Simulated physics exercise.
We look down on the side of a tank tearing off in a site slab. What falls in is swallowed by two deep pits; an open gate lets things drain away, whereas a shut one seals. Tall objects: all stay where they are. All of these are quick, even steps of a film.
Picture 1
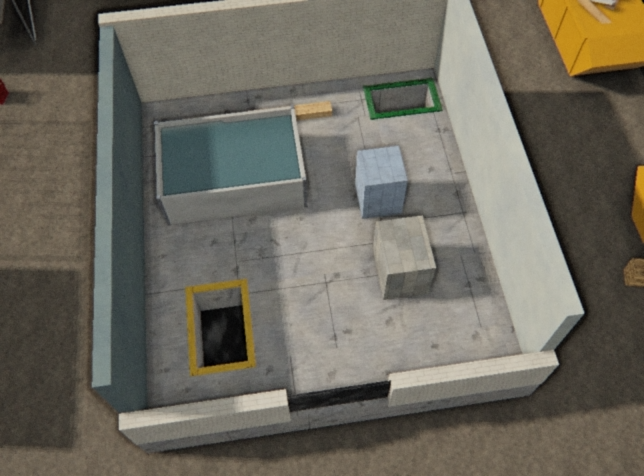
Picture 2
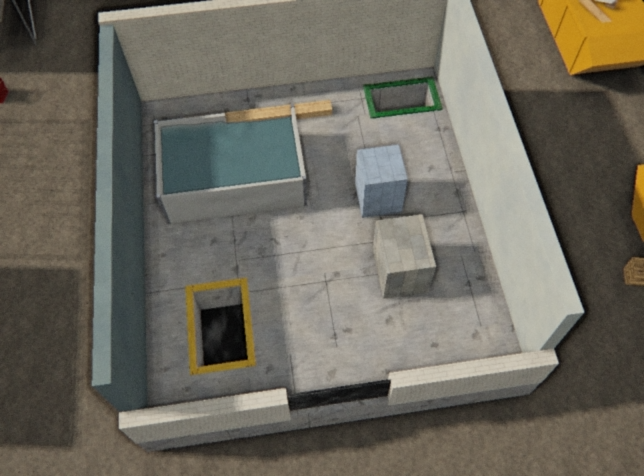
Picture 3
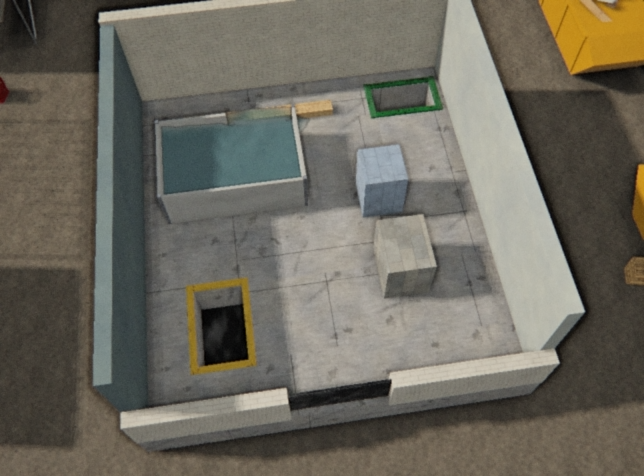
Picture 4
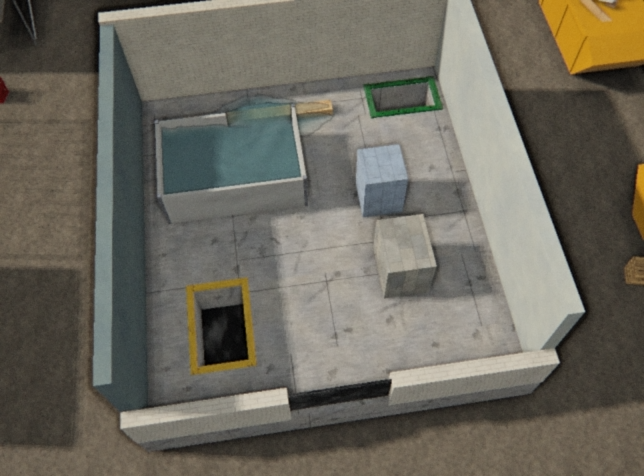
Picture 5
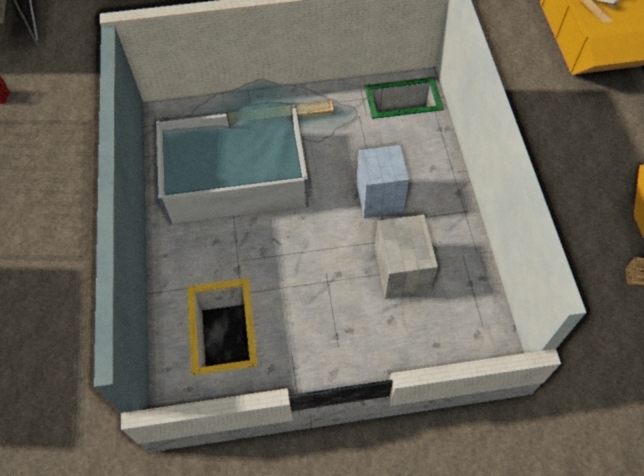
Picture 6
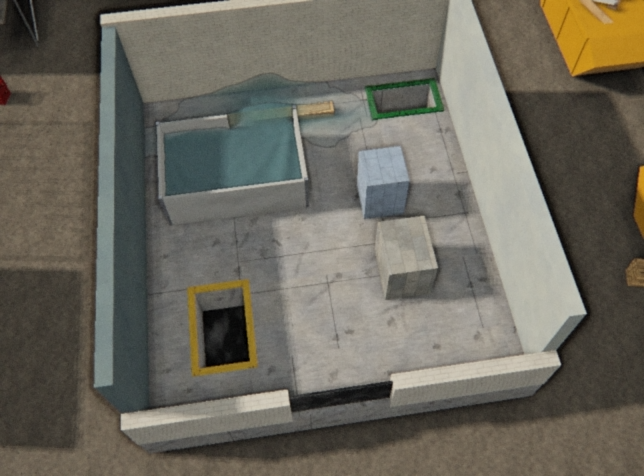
A walled concrete slab is seen from high above by a camera that stays still. An open white-sided tank of blue-green water stands at upper left, with a green-rimmed pit at upper right, a yellow-rimmed pit at lower left, and a pale blue block and a grey block right of centre. A wooden-coloured strip shifts behind the tank, then water pours out its far side and spreads along the back wall and rightward.
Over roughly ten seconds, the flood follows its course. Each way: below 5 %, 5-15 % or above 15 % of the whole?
Gate - below 5 %, green pit - above 15 %, yellow pit - 5-15 %.
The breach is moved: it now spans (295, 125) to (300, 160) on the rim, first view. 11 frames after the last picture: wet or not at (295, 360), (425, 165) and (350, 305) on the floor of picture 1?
First spot spared, second spot submerged, third spot submerged.
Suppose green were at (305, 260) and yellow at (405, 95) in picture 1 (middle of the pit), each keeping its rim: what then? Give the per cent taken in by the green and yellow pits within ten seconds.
Measured shares in per cent - green 0, yellow 35.
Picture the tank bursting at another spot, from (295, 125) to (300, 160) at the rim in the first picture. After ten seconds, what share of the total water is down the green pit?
Green: 30 %.
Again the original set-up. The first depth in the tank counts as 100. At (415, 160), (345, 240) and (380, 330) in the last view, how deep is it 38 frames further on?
Respectively near 6, 2 and 0 per cent.
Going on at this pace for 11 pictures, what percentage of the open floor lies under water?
Around 35 in a hundred.
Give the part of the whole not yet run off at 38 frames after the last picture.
80 in a hundred.
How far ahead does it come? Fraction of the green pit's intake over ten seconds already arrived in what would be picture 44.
I'd say some 75 per cent.
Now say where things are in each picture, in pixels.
The open tank at (229, 154) is whole and still, in the first picture.
Water pours out on the open tank's far side and has run to a hidden place, in the second picture.
Water pours out on the open tank's far side and has run to a hidden place, in the third picture.
Water pours out on the open tank's far side and has run to a hidden place, in the fourth picture.
Water pours out on the open tank's far side and has run to a hidden place, in the fifth picture.
The front is at (145, 133), out from the gap on the open tank's far side, in the sixth picture.
A moment on, water covers 25 % of the floor; the gate 0 %, the green pit 0 %, the yellow pit 0 %.
Next, water covers 35 % of the floor; the gate 0 %, the green pit 4 %, the yellow pit 0 %.
Then, water covers 45 % of the floor; the gate 0 %, the green pit 11 %, the yellow pit 0 %.
Later, water covers 70 % of the floor; the gate 0 %, the green pit 16 %, the yellow pit 4 %.
In the end, water covers 90 % of the floor; the gate 0 %, the green pit 21 %, the yellow pit 8 %.
